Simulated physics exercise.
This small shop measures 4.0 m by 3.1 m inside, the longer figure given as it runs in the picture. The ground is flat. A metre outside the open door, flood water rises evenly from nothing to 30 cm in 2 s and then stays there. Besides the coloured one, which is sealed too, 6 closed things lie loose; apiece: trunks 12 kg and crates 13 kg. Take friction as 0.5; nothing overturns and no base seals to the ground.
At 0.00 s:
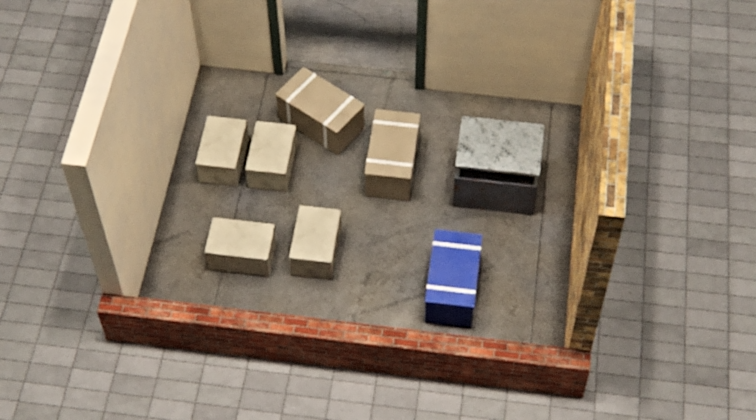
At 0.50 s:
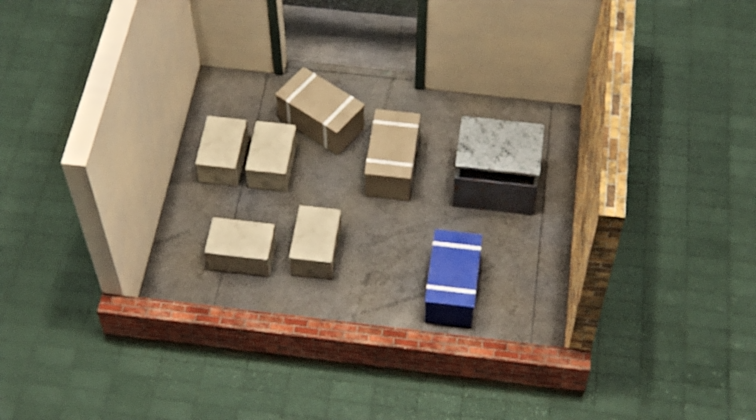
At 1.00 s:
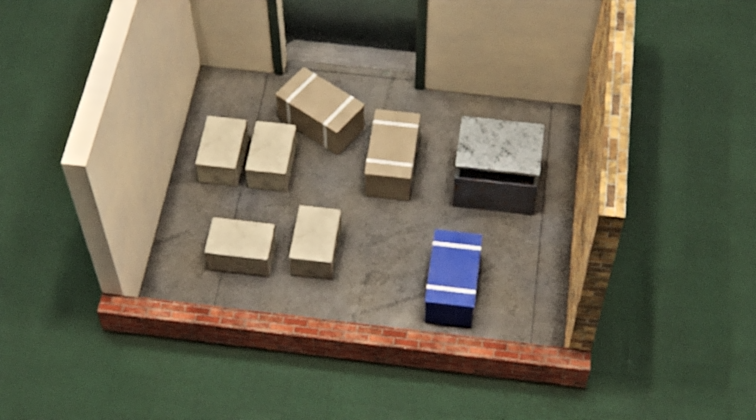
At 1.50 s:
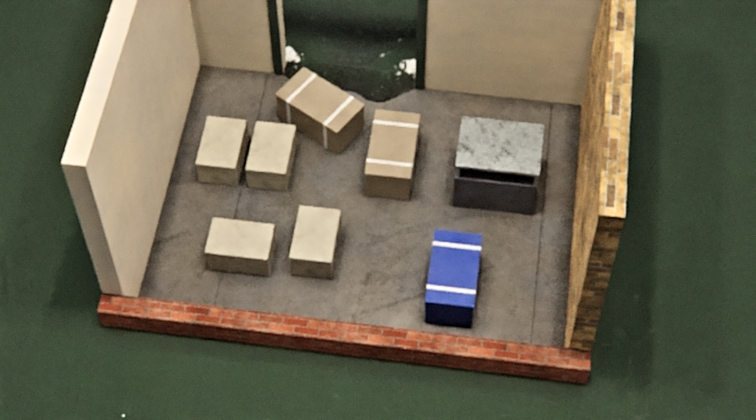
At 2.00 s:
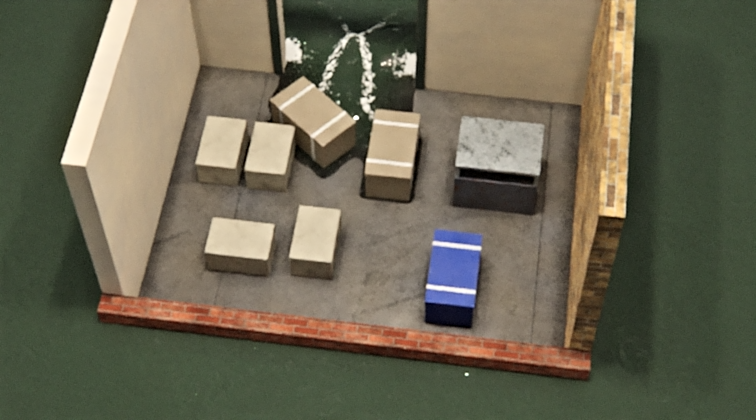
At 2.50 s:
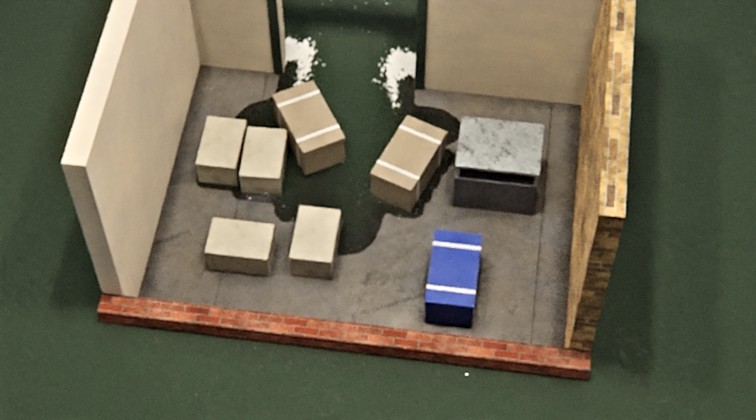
Dark green water spreading around a small room, then pouring through the open doorway and shifting pale brown boxes near the entrance.
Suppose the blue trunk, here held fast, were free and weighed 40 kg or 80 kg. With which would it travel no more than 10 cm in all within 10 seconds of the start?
Verdict: Neither load is enough.
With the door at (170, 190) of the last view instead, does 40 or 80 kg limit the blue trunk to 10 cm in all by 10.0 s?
Then neither load is enough.
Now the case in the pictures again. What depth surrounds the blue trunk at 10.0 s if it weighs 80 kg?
Roughly 27 cm.
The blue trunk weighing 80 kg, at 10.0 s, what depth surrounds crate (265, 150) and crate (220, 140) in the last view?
Roughly 19 and 25 cm.
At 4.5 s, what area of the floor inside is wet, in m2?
Some 11.5 m2.
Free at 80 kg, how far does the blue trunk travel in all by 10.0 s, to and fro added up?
About 60 cm.
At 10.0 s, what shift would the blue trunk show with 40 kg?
About 80 cm.
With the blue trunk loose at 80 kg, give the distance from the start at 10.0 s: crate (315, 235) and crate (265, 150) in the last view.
In that order: 80 cm, 80 cm.
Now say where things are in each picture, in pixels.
The blue trunk at (454, 268), on the bottom; 0.0 m2 under water; 0 of 7 have shifted, in the first picture.
The blue trunk at (454, 268) rests on the ground; water covers 0.0 m2; 0 of 7 have shifted, in the second picture.
The blue trunk at (454, 268), on the bottom; water covers 0.0 m2; 0 of 7 have shifted, in the third picture.
The blue trunk at (454, 268), on the bottom; water covers 0.2 m2; 0 of 7 have shifted, in the fourth picture.
The blue trunk at (454, 268), on the bottom; water covers 1.0 m2; 1 of 7 have shifted, in the fifth picture.
The blue trunk at (454, 268), on the bottom; water covers 2.9 m2; 3 of 7 have shifted, in the sixth picture.
After 3.5 s the blue trunk would be 0 cm from its start with 40 kg and 0 cm from its start with 80 kg; 5 cm of water round it then.
After 4.5 s the blue trunk would be 7 cm from its start with 40 kg and 0 cm from its start with 80 kg; 7 cm of water round it then.
After 7.0 s the blue trunk would be 83 cm from its start with 40 kg and 6 cm from its start with 80 kg; 16 cm of water round it then.
After 10.0 s the blue trunk would be 85 cm from its start with 40 kg and 61 cm from its start with 80 kg; 27 cm of water round it then.
